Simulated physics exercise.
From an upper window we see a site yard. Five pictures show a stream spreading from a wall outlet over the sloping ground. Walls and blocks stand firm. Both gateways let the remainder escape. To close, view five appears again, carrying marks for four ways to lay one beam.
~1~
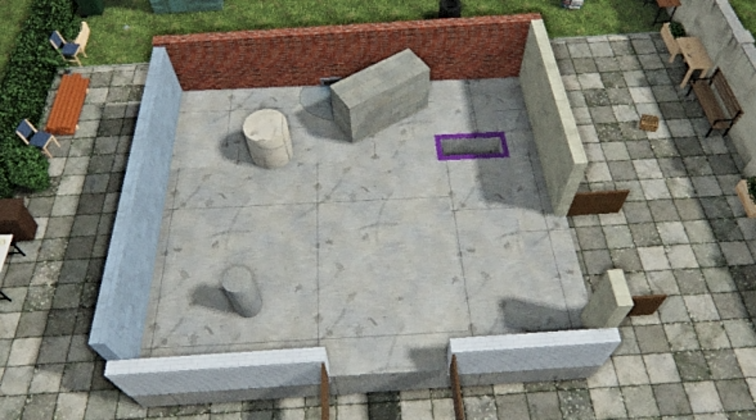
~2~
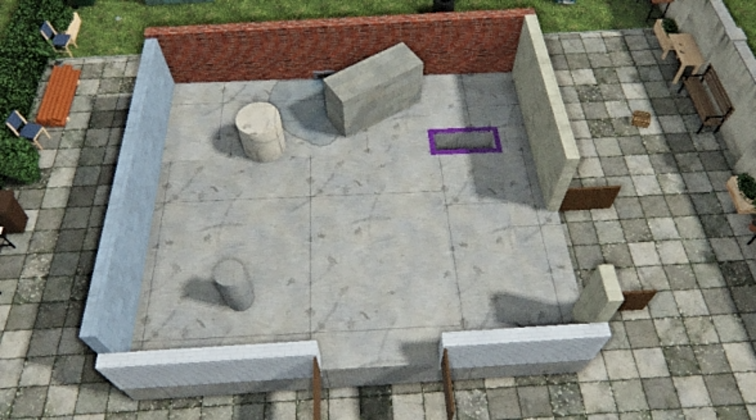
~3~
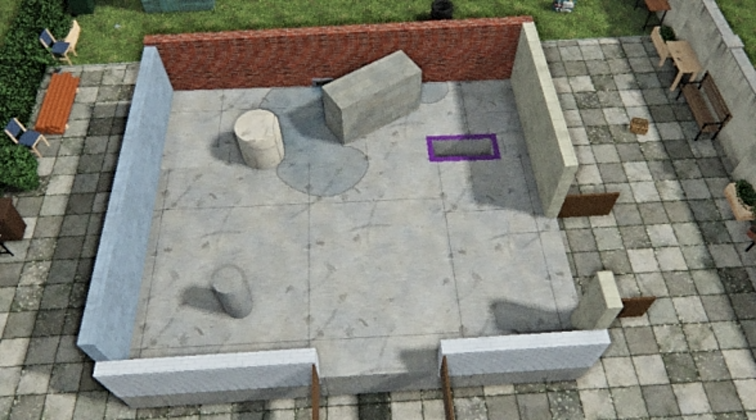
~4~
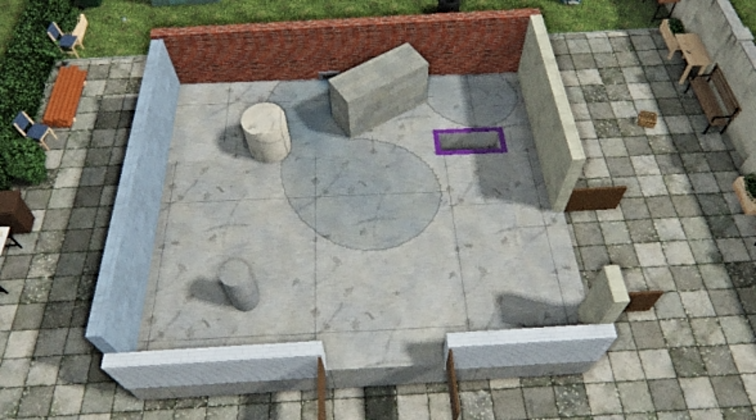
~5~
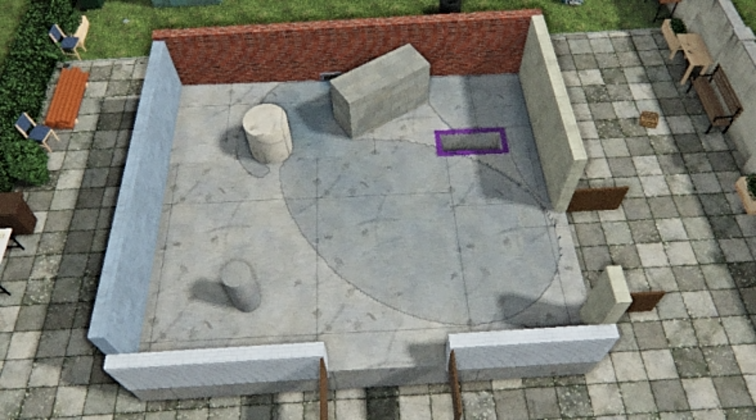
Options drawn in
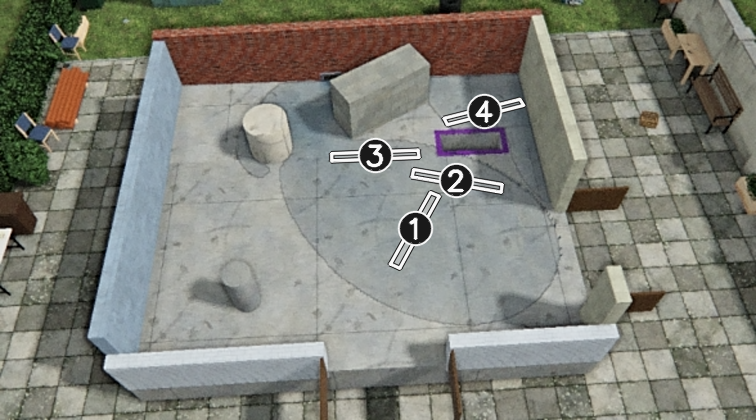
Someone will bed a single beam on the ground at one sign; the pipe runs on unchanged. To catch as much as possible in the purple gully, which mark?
The best spot is 3.
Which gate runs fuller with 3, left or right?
The right gate.
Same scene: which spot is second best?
Spot 1.
On the marked copy, 1 from (395, 266) to (434, 194); 2 from (412, 173) to (501, 188); 3 from (331, 157) to (418, 153); 4 from (445, 121) to (521, 102).
For spot 1, about 15 % of the stream goes into the purple gully, about 85 % out by the gates.
For spot 2, about 6 % of the stream goes into the purple gully, about 94 % out by the gates.
For spot 3, about 23 % of the stream goes into the purple gully, about 76 % out by the gates.
For spot 4, about 9 % of the stream goes into the purple gully, about 89 % out by the gates.
